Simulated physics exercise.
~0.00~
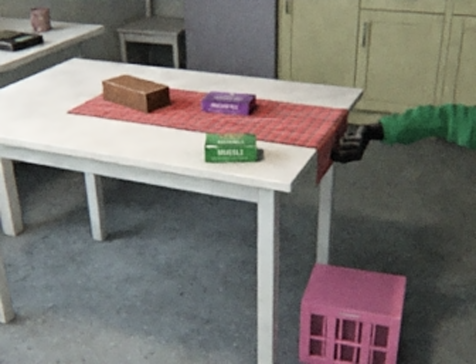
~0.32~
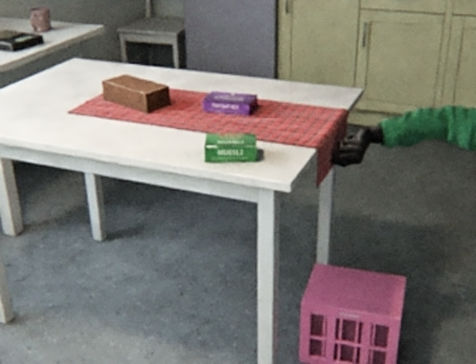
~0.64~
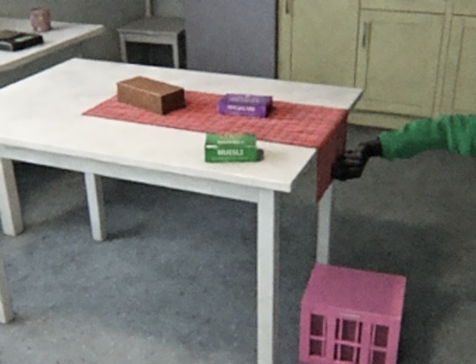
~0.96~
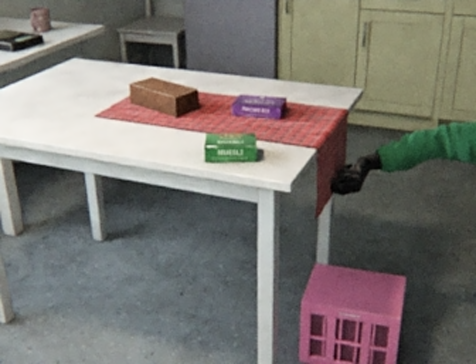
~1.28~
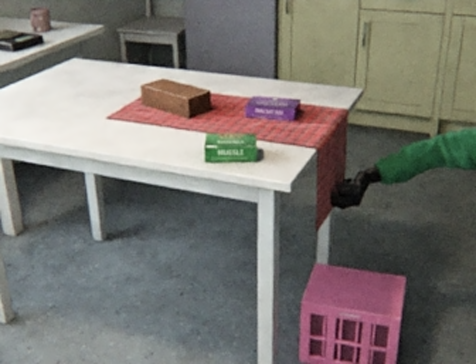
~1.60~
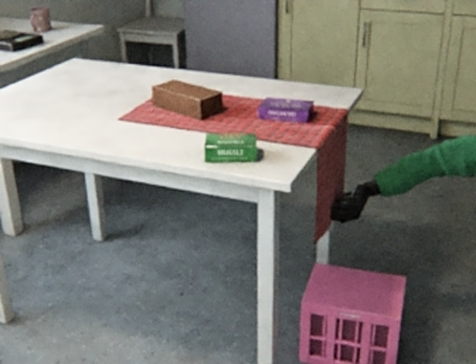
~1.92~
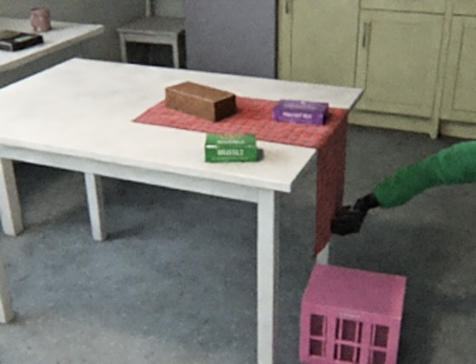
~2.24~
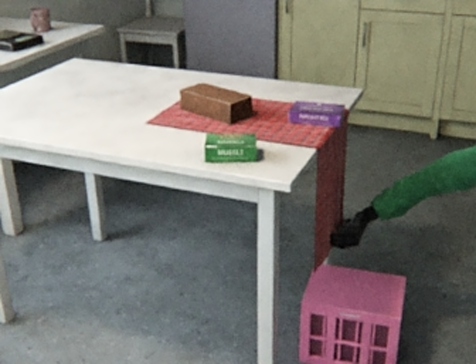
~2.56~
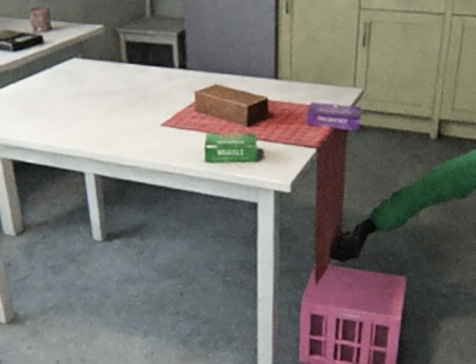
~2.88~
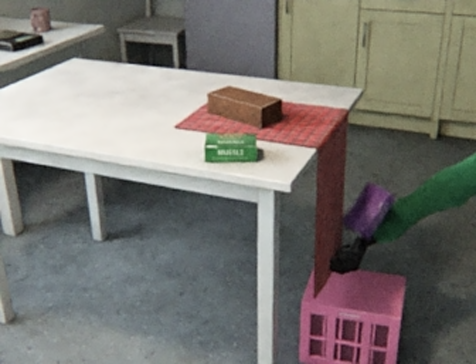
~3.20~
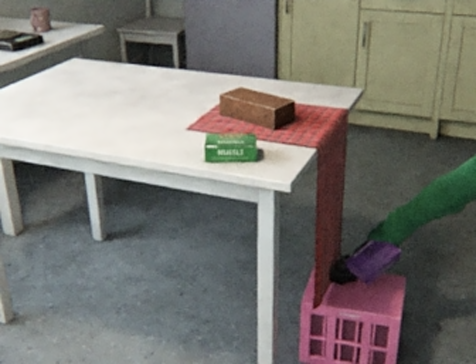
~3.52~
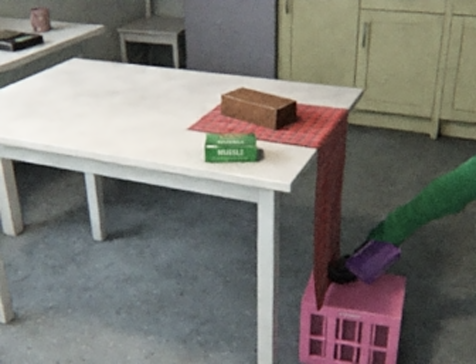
A green-sleeved arm pulls a red runner down, dropping the purple packet while the green stays.
